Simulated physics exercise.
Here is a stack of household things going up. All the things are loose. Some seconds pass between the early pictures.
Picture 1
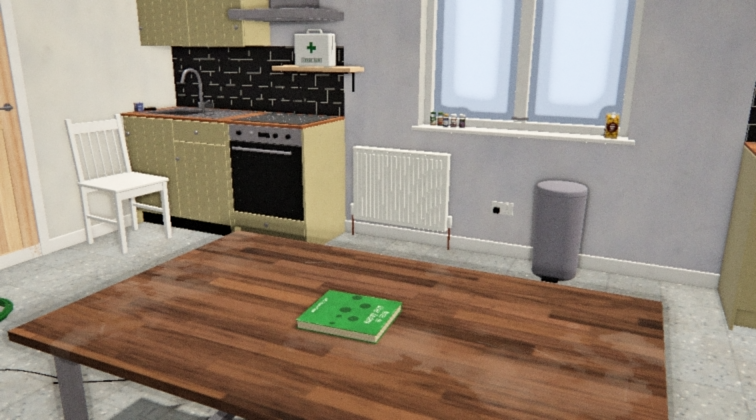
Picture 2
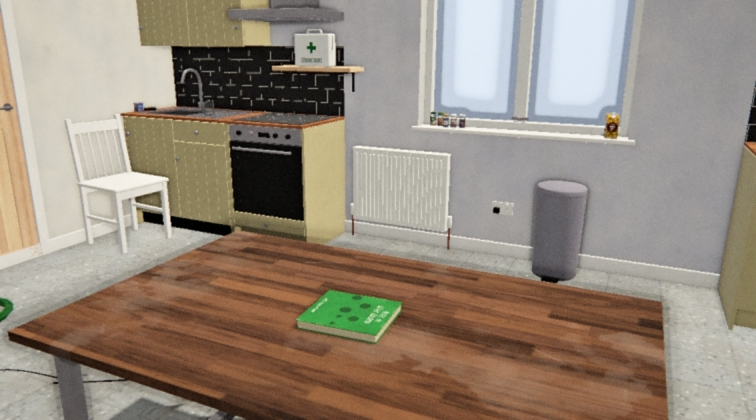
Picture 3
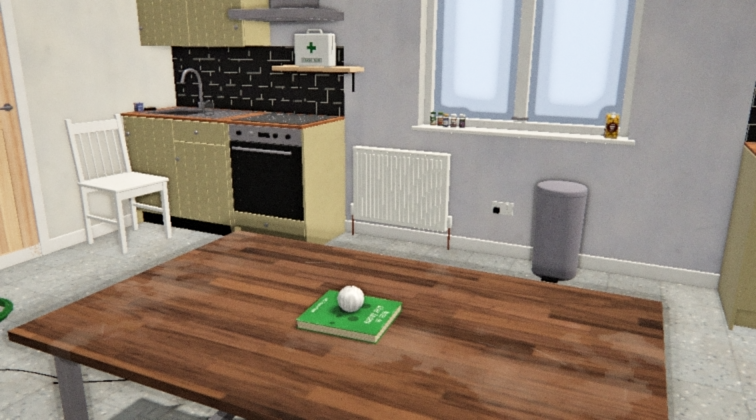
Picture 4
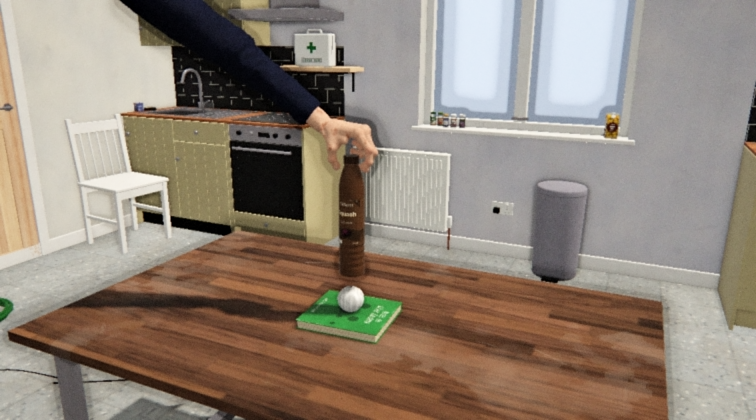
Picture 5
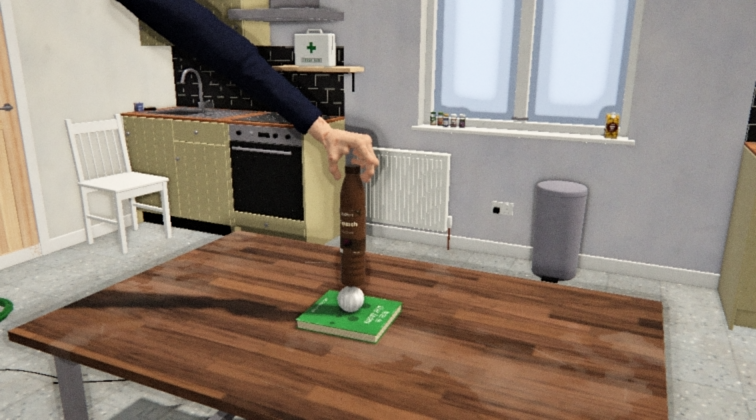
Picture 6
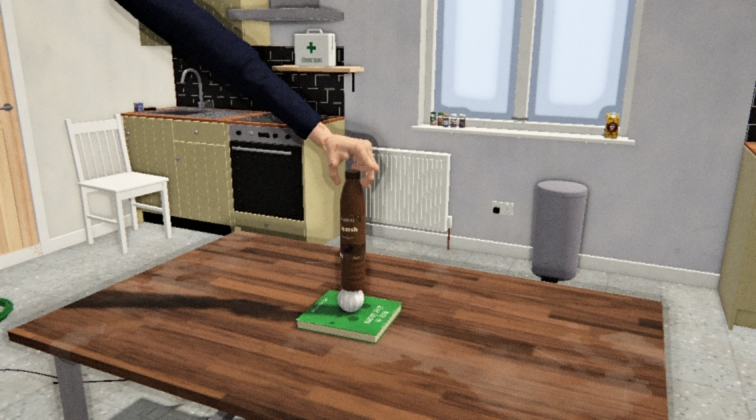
A hand in a dark sleeve reaches in from the upper left, lowering a brown bottle over a wooden table in a kitchen, seen from slightly above by a still camera. A green book lies on the table, with a white chair, oven, radiator and grey bin behind. A white ball appears on the book, then the hand brings the bottle down onto it.
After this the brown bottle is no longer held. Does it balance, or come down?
Outcome: The pile gives way.
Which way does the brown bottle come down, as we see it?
To the right.
Then, 0.50 s past the last view, brown bottle rocked 27° from its first pose near (376, 240).
Then, 0.70 s past the last view, brown bottle now fallen.
Then, 1.20 s past the last view, nothing new.
Finally, fallen, brown bottle; the other 2 still in place. Final places as the last picture's camera would see them, brown bottle near (430, 313). The pile loses its balance.
